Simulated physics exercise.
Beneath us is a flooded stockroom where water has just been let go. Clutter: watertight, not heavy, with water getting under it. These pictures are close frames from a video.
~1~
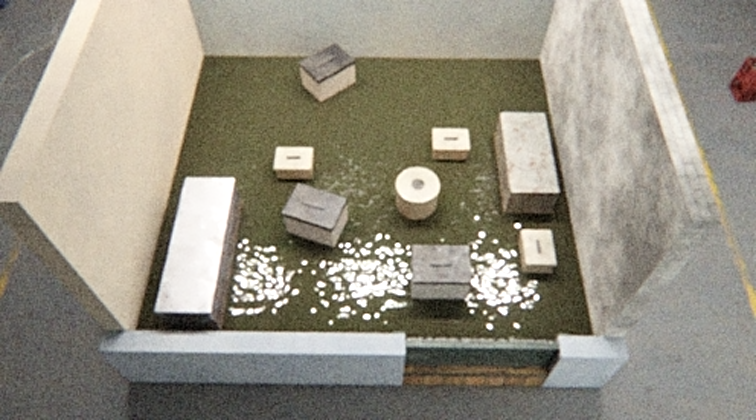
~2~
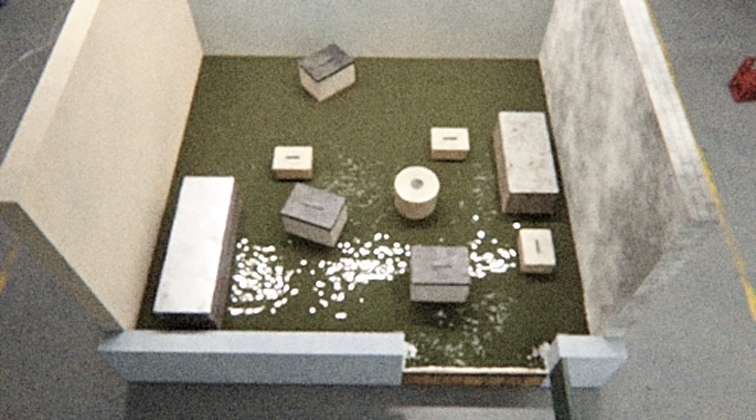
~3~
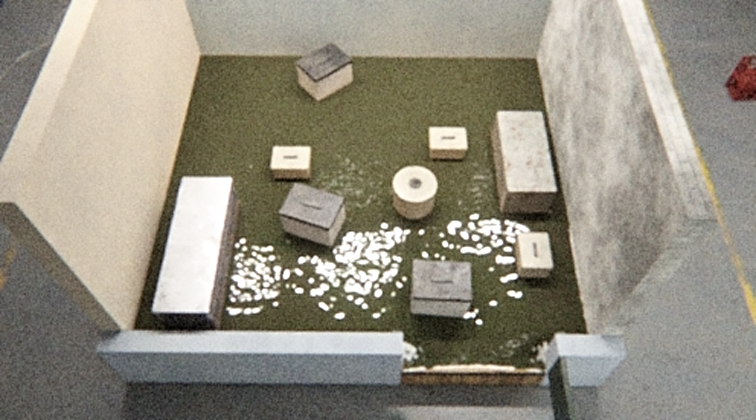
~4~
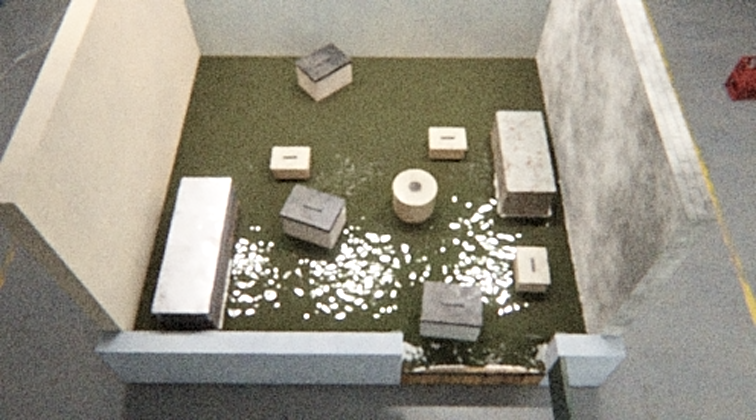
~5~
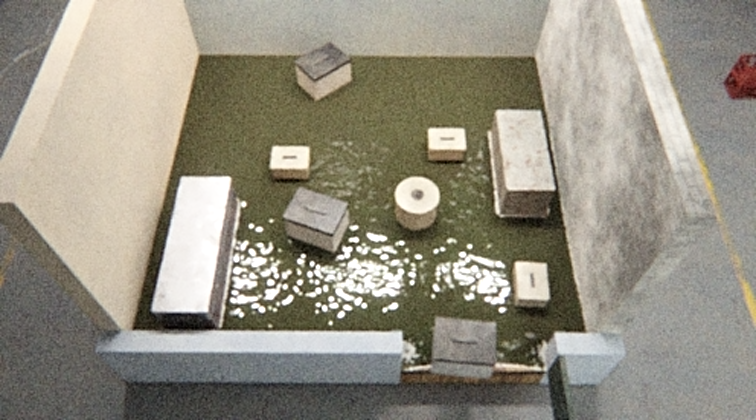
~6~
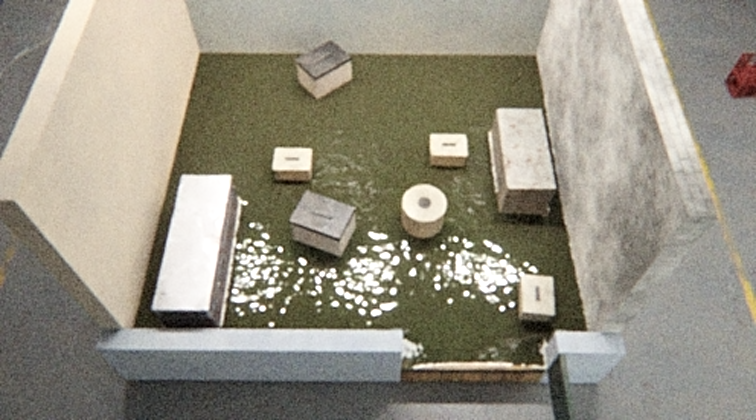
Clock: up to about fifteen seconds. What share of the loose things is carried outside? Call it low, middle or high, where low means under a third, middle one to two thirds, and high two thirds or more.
High.
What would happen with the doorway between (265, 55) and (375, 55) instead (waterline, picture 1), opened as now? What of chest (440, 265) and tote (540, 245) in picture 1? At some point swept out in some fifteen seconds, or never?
Remains, then remains.
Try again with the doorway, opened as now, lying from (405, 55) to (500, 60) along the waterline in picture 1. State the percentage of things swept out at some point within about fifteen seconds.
Share out: Near 60 %.
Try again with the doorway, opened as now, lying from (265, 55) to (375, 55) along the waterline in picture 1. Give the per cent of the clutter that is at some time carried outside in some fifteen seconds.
70 %.
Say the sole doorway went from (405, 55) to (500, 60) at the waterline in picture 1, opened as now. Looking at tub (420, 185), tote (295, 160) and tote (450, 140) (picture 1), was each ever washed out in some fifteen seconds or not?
For the three items in order: Escaped, escaped, escaped.
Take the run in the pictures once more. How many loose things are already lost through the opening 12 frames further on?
That makes 4.
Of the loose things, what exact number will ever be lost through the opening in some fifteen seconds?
Result - 6.
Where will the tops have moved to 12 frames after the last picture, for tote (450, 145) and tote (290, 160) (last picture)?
I'd say around (522, 358) for the first and around (354, 240) for the second.
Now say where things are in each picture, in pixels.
In the first picture, a tote at (539, 247) floats; a tub at (418, 185) floats; 0 of 7 have shifted.
In the second picture, a tote at (538, 247), afloat; a tub at (417, 184), afloat; 0 of 7 have shifted.
In the third picture, a tote at (535, 250) floats, close to its start; a tub at (415, 184) floats; 1 of 7 have shifted.
In the fourth picture, a tote at (533, 265), afloat, close to its start; a tub at (415, 187), afloat; 2 of 7 have shifted.
In the fifth picture, a tote at (532, 281), afloat, a stride from its start; a tub at (417, 195) floats, close to its start; 4 of 7 have shifted.
In the sixth picture, a tote at (538, 294), afloat, a stride from its start; a tub at (424, 203) floats, close to its start; 5 of 7 have shifted.
A moment on, 1 of 7 are out; 6 afloat.
Next, 4 of 7 are out; 3 afloat.
Later, 6 of 7 are out; 1 afloat.
In the end, 6 of 7 are out; 1 afloat.
